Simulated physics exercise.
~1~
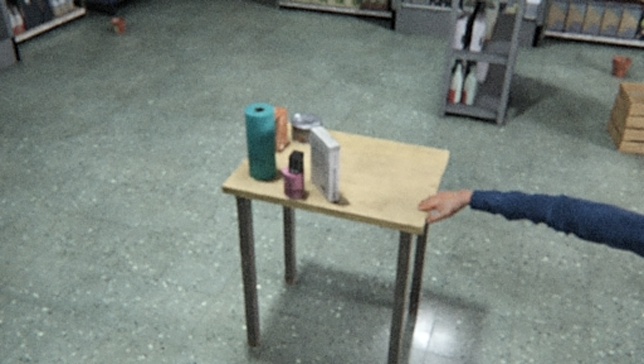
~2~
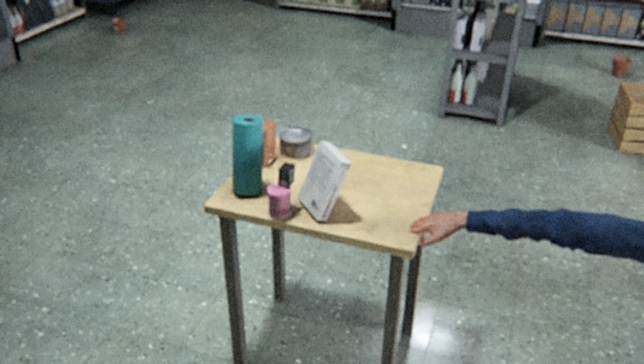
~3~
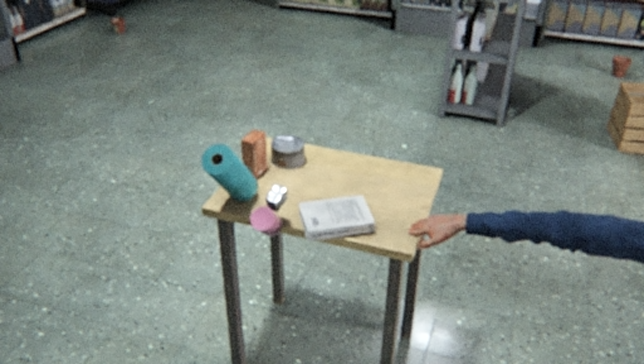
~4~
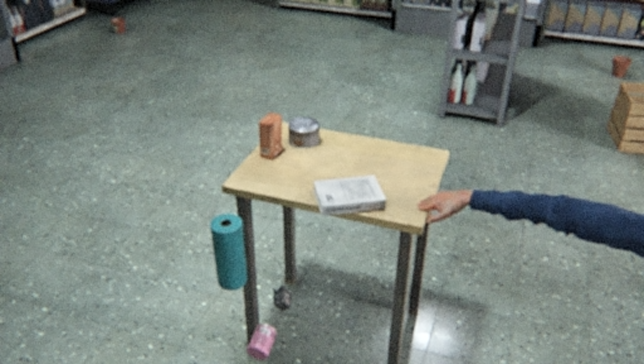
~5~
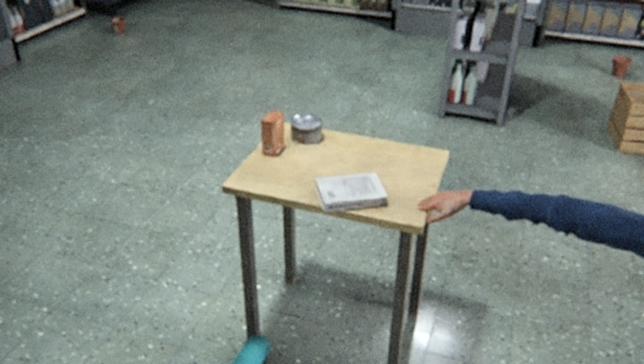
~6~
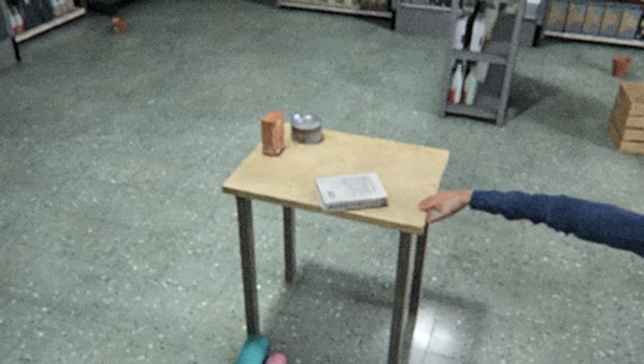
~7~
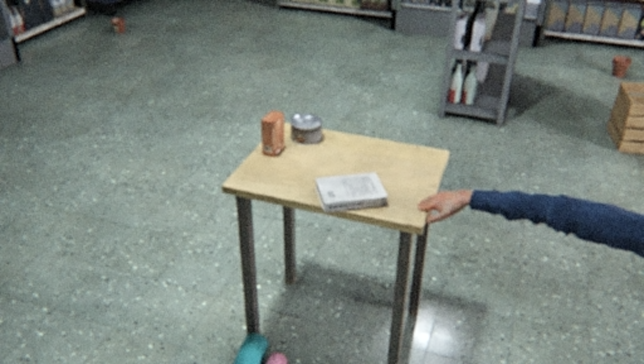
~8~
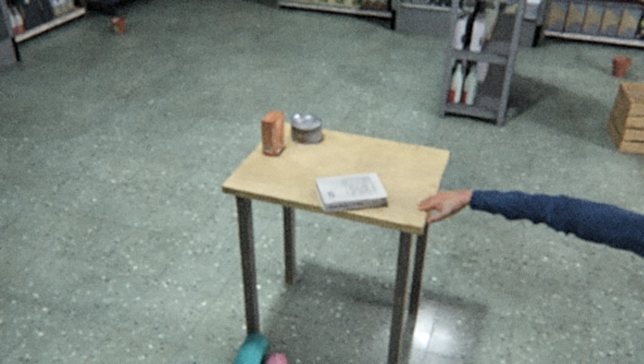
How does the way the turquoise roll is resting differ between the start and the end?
At the start the turquoise roll stands upright on the table, and at the end it lies on its side on the floor.
